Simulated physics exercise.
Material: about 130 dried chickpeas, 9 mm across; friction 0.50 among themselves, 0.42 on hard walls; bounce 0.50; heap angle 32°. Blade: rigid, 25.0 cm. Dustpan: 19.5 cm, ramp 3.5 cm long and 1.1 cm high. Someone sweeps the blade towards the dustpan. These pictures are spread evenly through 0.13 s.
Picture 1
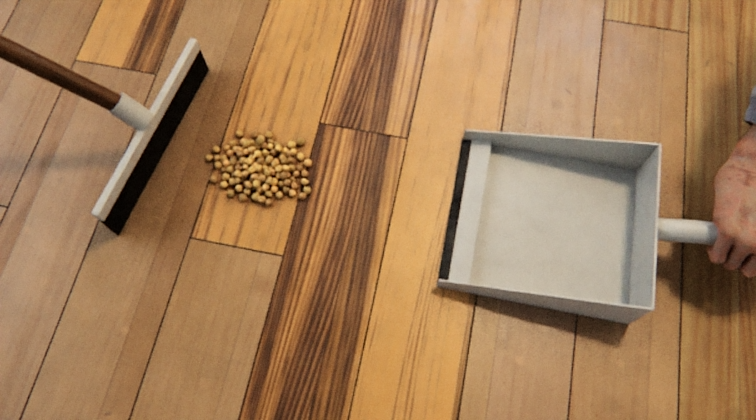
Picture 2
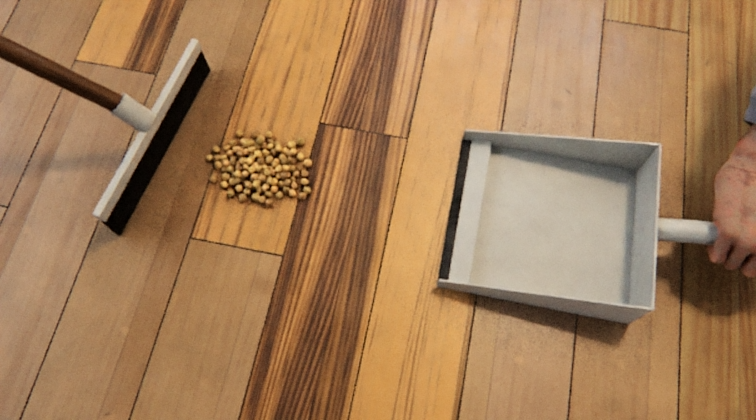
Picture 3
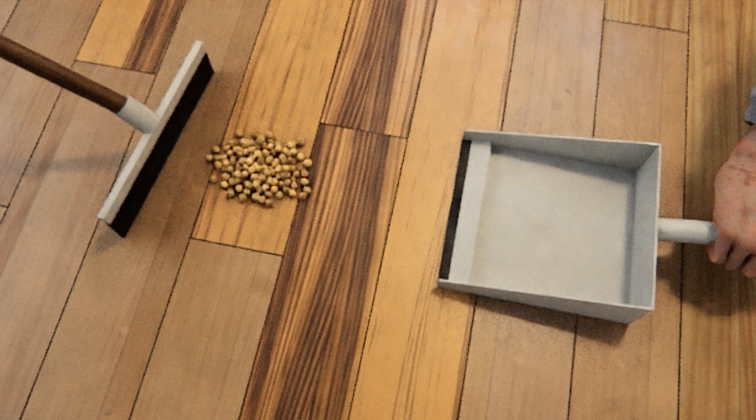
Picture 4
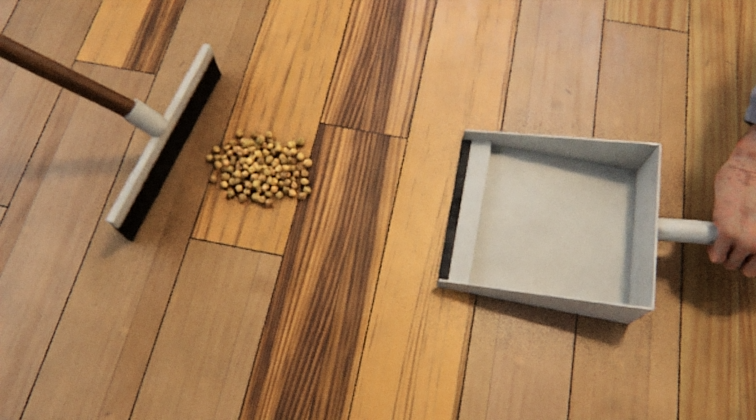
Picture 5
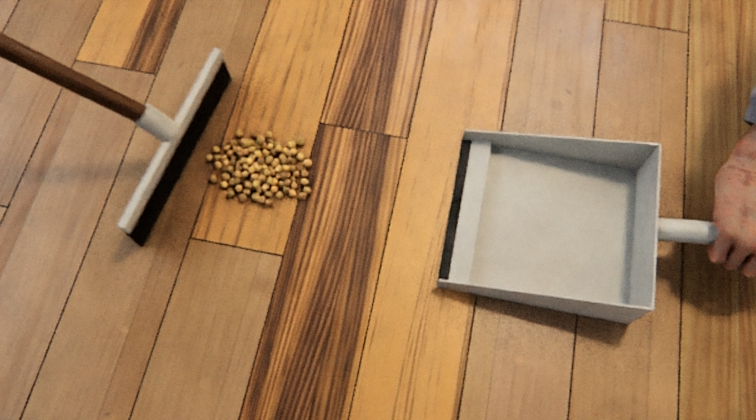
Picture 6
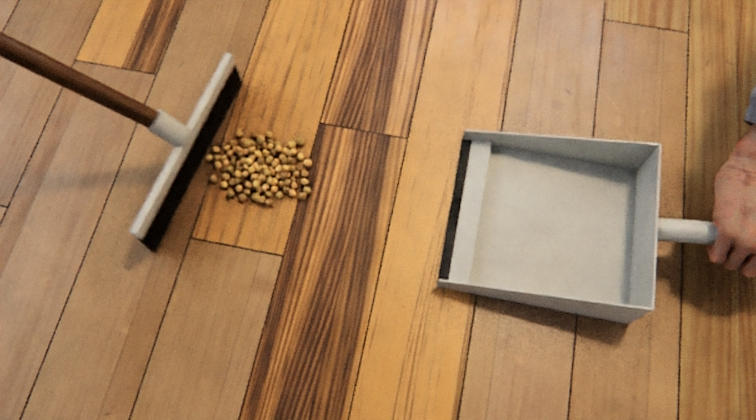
The footage shows a squeegee-like blade on a brown handle sliding slowly rightward across a wooden floor, closing the gap to a heap of chickpeas that stays still, while a hand at right holds a pale dustpan motionless.
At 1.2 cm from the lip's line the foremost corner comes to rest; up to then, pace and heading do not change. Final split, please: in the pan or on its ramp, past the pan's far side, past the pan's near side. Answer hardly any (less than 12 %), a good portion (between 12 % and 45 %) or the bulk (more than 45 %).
In the pan or on its ramp: A good portion; past the pan's far side: Hardly any; past the pan's near side: A good portion.
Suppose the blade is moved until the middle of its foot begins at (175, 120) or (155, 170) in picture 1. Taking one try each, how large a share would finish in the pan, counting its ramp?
30 and 35 per cent, roughly.
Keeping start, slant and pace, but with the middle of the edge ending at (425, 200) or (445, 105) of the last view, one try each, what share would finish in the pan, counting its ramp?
Close to 30 and 5 in a hundred, in that order.
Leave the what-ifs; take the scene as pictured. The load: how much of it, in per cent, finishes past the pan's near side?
Around 20 in a hundred finish there.
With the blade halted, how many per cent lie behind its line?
About 5 per cent.
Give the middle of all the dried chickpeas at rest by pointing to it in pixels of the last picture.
Near (444, 247).
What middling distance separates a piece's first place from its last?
I'd say close to 26 cm.
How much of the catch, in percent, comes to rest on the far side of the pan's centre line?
I'd put it at around 20 per cent.
Then, 0.24 s after the last picture, middle of the blade 17 cm from the lip; 0 % over the lip, far side 0 %, near side 0 %.
Then, 0.39 s after the last picture, middle of the blade 8 cm from the lip; 0 % over the lip, far side 0 %, near side 10 %.
Then, 0.68 s after the last picture, middle of the blade 3 cm from the lip; 35 % over the lip, far side 0 %, near side 20 %.
In the end, pan 30 %, far side 0 %, near side 20 %, in front of the lip or behind the blade 45 %.
